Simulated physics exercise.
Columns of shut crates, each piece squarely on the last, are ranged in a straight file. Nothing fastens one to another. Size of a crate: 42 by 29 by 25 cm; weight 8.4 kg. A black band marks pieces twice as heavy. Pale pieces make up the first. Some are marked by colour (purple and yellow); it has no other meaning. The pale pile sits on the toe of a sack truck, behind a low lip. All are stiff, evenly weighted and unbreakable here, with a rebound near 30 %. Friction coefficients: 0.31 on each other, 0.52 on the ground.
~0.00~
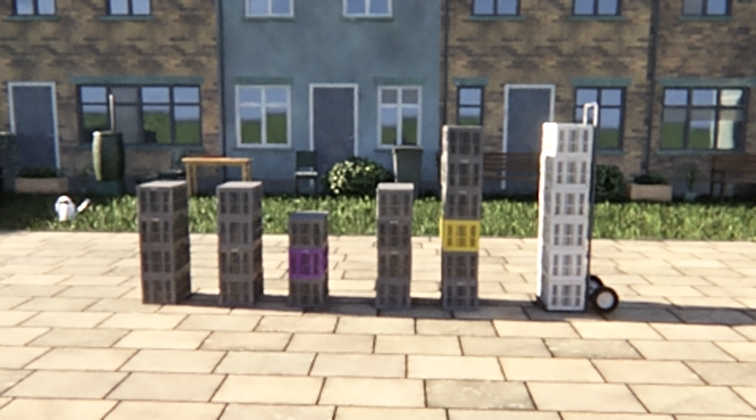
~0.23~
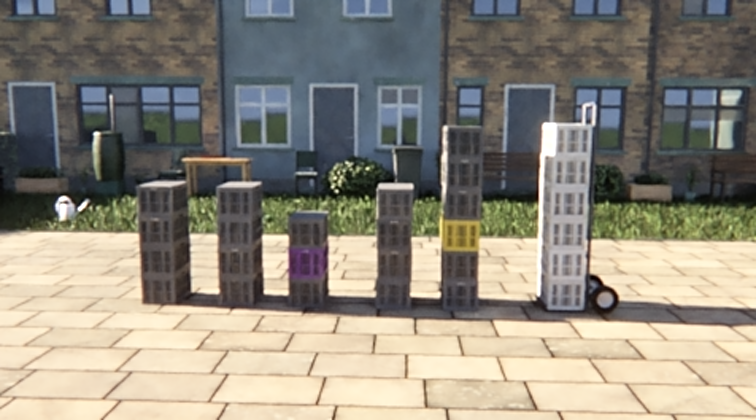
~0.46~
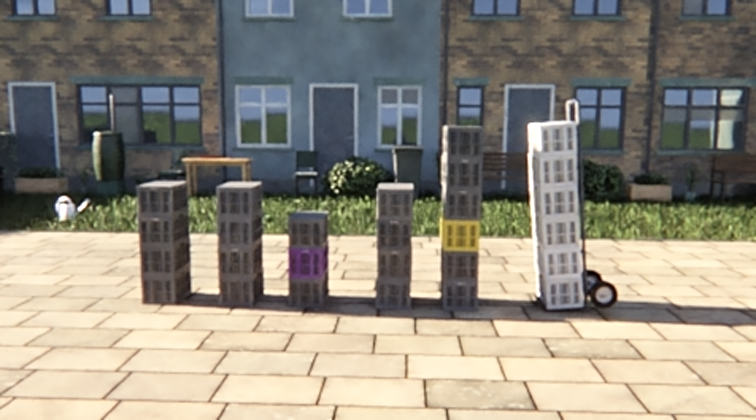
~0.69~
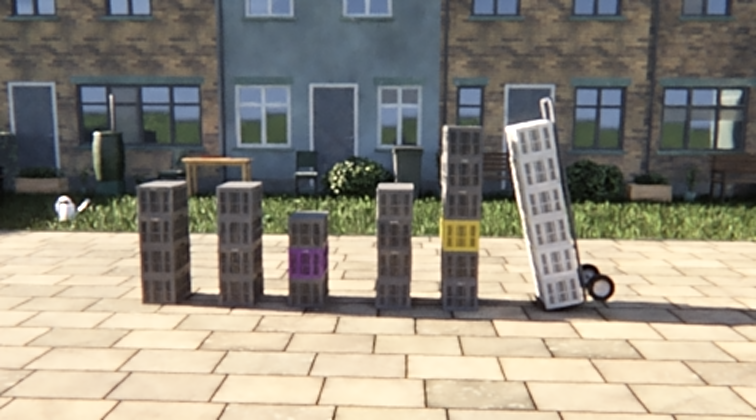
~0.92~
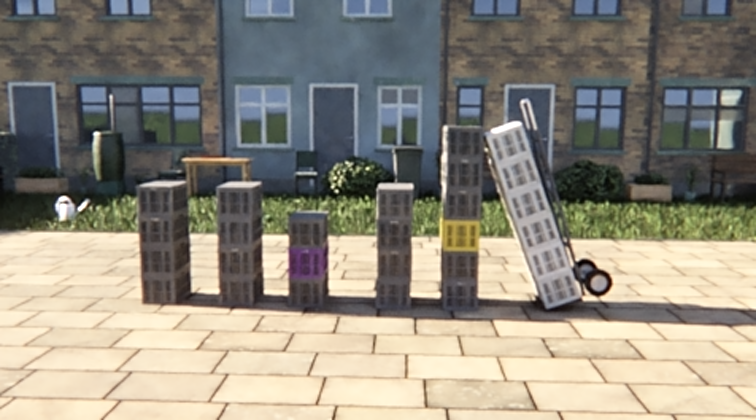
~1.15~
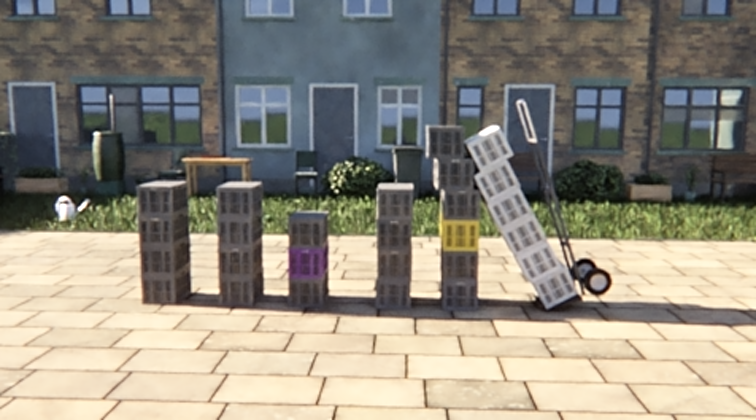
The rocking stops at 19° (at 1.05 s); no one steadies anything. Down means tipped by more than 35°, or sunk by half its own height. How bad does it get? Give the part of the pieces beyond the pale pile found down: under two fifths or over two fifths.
More than two fifths of them.
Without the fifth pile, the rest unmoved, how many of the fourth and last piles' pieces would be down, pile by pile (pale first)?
In that case fourth 2, last 3.
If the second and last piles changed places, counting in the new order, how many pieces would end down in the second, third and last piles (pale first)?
In that case second 3, third 4, last 6.
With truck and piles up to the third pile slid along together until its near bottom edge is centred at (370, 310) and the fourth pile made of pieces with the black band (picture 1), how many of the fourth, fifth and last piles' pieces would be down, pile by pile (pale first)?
Then fourth 3, fifth 4, last 3.
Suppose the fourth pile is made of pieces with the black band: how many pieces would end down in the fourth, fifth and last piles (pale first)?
Then fourth 1, fifth 3, last 3.
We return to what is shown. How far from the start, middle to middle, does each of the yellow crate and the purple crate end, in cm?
Moved: Yellow 60, purple 40.
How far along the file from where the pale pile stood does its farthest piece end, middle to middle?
About 170 cm.
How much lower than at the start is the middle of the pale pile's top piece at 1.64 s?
Roughly 20 cm.
After 1.64 s, 6 of the pale pile down; none of the 21 other crates down, 7 disturbed; yellow crate 18° from how it stood.
After 2.12 s, 6 of the pale pile down; 6 of the 21 other crates down; yellow crate 35° from how it stood, 12 cm lower; purple crate 8 cm from its place.
After 2.98 s, 6 of the pale pile down; 15 of the 21 other crates down; yellow crate 37° from how it stood, 15 cm lower; purple crate 27° from how it stood, 8 cm lower.
In the end (4.6 s), 6 of the pale pile down; 15 of the 21 other crates down; yellow crate 38° from how it stood, 15 cm lower; purple crate 27° from how it stood, 8 cm lower. That is 71 per cent. From the last view, middles, yellow crate near (394, 248), purple crate near (261, 266).
